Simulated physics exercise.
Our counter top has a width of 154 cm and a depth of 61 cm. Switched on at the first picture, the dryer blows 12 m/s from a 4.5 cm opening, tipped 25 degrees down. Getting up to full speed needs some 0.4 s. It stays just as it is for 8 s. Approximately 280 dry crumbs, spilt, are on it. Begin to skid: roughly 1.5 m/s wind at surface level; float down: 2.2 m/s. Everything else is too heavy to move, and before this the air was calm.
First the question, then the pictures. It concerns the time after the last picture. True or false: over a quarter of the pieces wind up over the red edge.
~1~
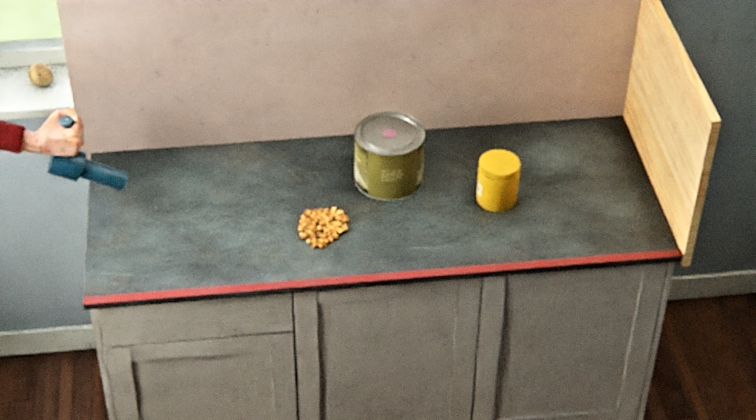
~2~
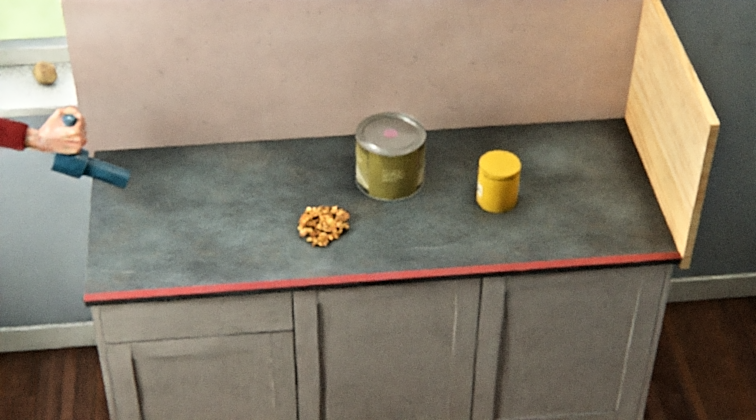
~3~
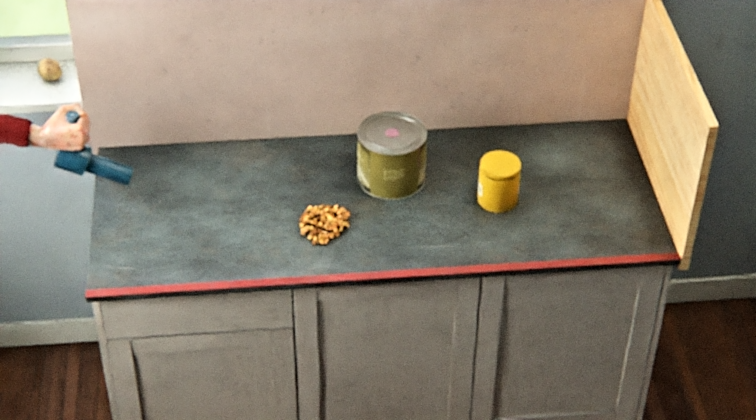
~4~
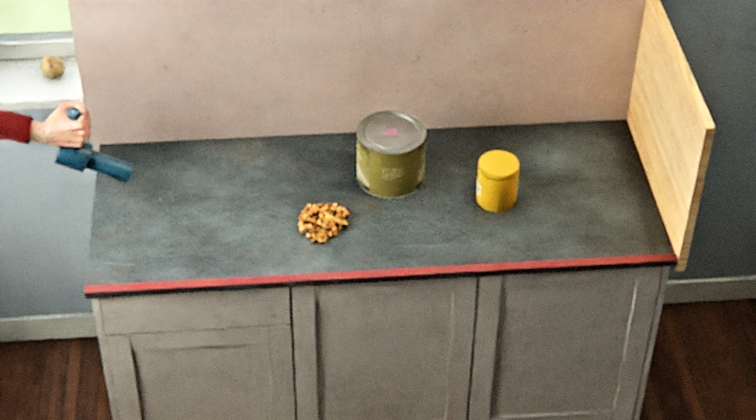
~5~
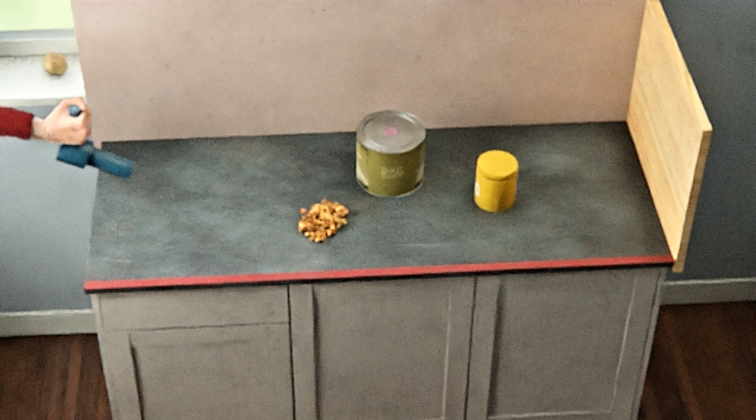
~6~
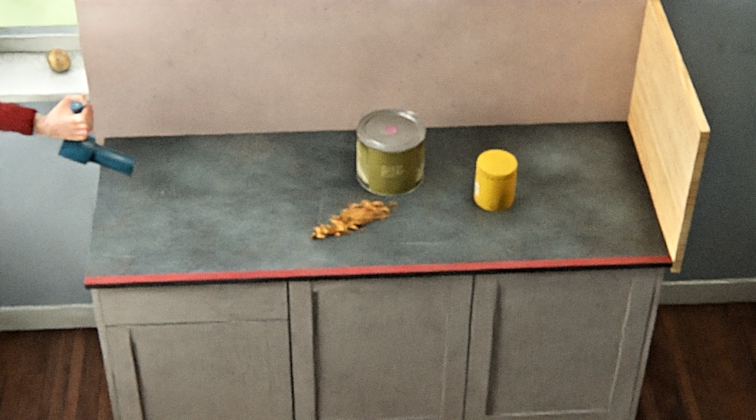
True.
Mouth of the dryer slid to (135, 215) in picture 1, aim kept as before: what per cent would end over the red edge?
Result: Approx. 5 %.
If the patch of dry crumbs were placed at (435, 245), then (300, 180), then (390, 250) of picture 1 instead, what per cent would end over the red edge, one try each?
About 100, 0 and 100 in a hundred, in that order.
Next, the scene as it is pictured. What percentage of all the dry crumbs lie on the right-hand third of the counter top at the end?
I'd put it at about 30 percent.
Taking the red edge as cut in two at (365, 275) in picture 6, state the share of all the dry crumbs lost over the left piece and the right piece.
0 % left, 70 % right.
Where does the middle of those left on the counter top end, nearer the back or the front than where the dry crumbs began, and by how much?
To the near part, near enough 10 cm.
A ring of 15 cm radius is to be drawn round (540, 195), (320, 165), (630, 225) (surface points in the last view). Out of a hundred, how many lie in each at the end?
First spot near 2 %, second near 0 %, third near 20 %.
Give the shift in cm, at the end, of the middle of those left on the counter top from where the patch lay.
Roughly 90 centimetres.
Then, 1.2 s after the last picture the count stands so, 71 % are over the red edge; the middle of those still in play is near (649, 238).
Then, 2.2 s after the last picture the count stands so, 72 % are over the red edge; the middle of those still in play is near (649, 234).
Then, 4.0 s after the last picture the count stands so, 72 % are over the red edge; the middle of those still in play is near (649, 234).
Then, 7.6 s after the last picture, at the end, 72 % are over the red edge; the middle of those still in play is near (654, 233).
